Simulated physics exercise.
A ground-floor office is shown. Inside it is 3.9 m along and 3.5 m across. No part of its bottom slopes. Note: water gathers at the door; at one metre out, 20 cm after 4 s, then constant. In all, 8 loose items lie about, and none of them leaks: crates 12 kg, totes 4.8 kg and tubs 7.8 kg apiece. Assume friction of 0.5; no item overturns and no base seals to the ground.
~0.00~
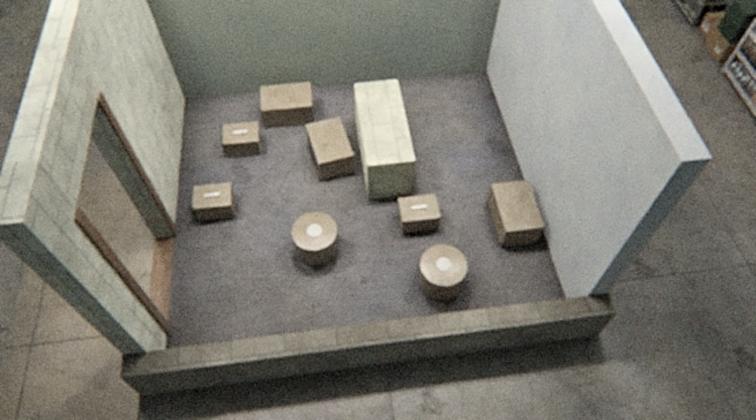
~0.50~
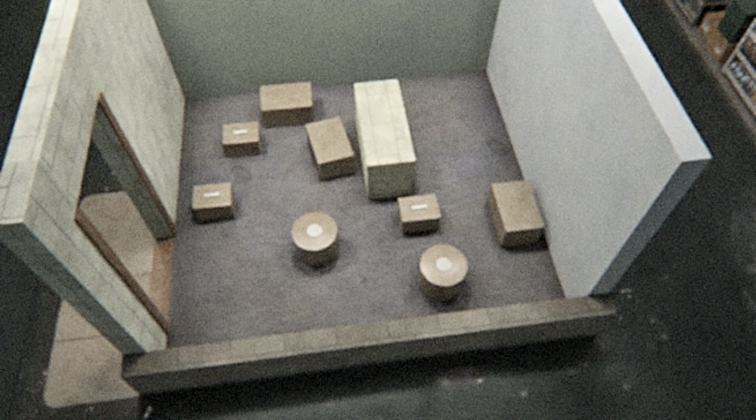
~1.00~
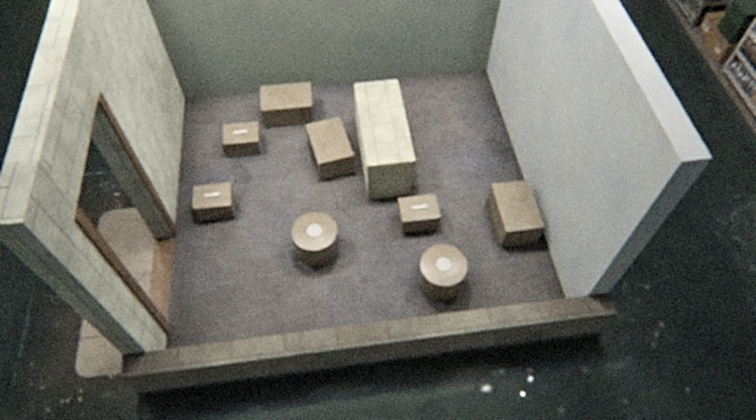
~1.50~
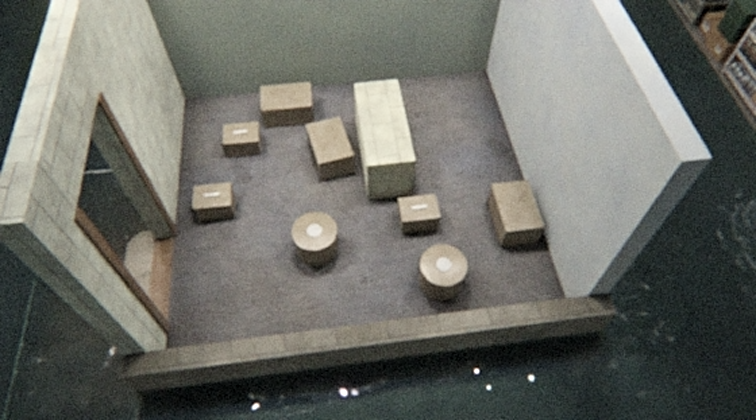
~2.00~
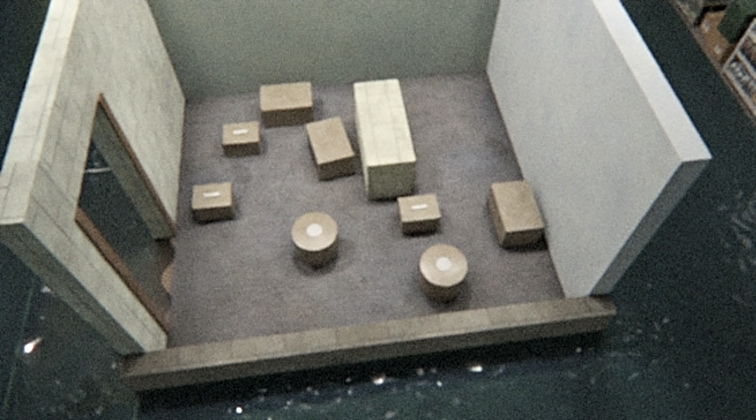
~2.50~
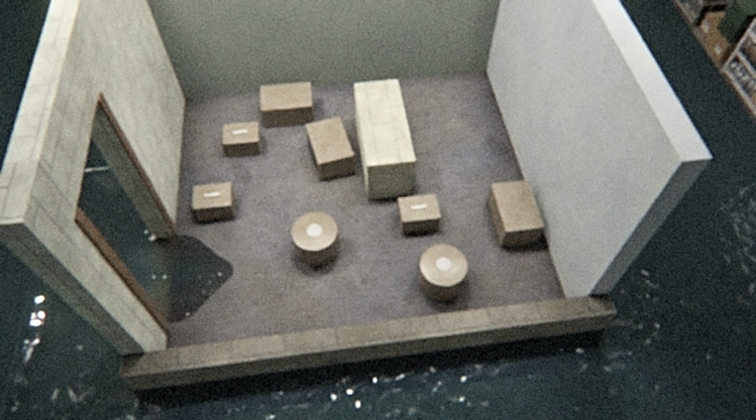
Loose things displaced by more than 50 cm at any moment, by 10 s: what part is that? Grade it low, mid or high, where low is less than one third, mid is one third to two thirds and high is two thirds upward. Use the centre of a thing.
Grade: Mid.
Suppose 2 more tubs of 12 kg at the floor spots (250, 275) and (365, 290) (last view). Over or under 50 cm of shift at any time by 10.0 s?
The first: Farther. The second: Farther.
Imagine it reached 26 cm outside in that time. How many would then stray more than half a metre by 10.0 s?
6.
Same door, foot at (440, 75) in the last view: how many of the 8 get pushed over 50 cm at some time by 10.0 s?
Then it comes to 4 of them.
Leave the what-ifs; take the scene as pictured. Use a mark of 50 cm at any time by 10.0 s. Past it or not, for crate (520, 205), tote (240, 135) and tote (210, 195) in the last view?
So that's beyond it for the first, inside it for the second and inside it for the last.
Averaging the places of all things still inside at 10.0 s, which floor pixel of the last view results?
Around (345, 124).
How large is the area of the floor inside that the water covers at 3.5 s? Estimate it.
Roughly 2.5 m2.
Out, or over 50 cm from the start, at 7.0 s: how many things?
By my tally, 3.
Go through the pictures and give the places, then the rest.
A crate at (286, 96), on the bottom; a crate at (518, 205), on the bottom; water covers 0.0 m2; 0 of 8 have shifted, in the first frame.
A crate at (286, 96), on the bottom; a crate at (518, 205) rests on the ground; water covers 0.0 m2; 0 of 8 have shifted, in the second frame.
A crate at (286, 96), on the bottom; a crate at (518, 205), on the bottom; water covers 0.0 m2; 0 of 8 have shifted, in the third frame.
A crate at (286, 96) rests on the ground; a crate at (518, 205), on the bottom; 0.0 m2 under water; 0 of 8 have shifted, in the fourth frame.
A crate at (286, 96) rests on the ground; a crate at (518, 205), on the bottom; 0.0 m2 under water; 0 of 8 have shifted, in the fifth frame.
A crate at (286, 96) rests on the ground; a crate at (518, 205), on the bottom; 0.4 m2 under water; 0 of 8 have shifted, in the sixth frame.
After 3.5 s 0 of 8 are over 50 cm from their spots; 0 afloat.
After 4.5 s 0 of 8 are over 50 cm from their spots; 0 afloat.
After 7.0 s 3 of 8 are over 50 cm from their spots; 4 afloat.
After 10.0 s 4 of 8 are over 50 cm from their spots, and 4 have been at some point; 5 afloat.
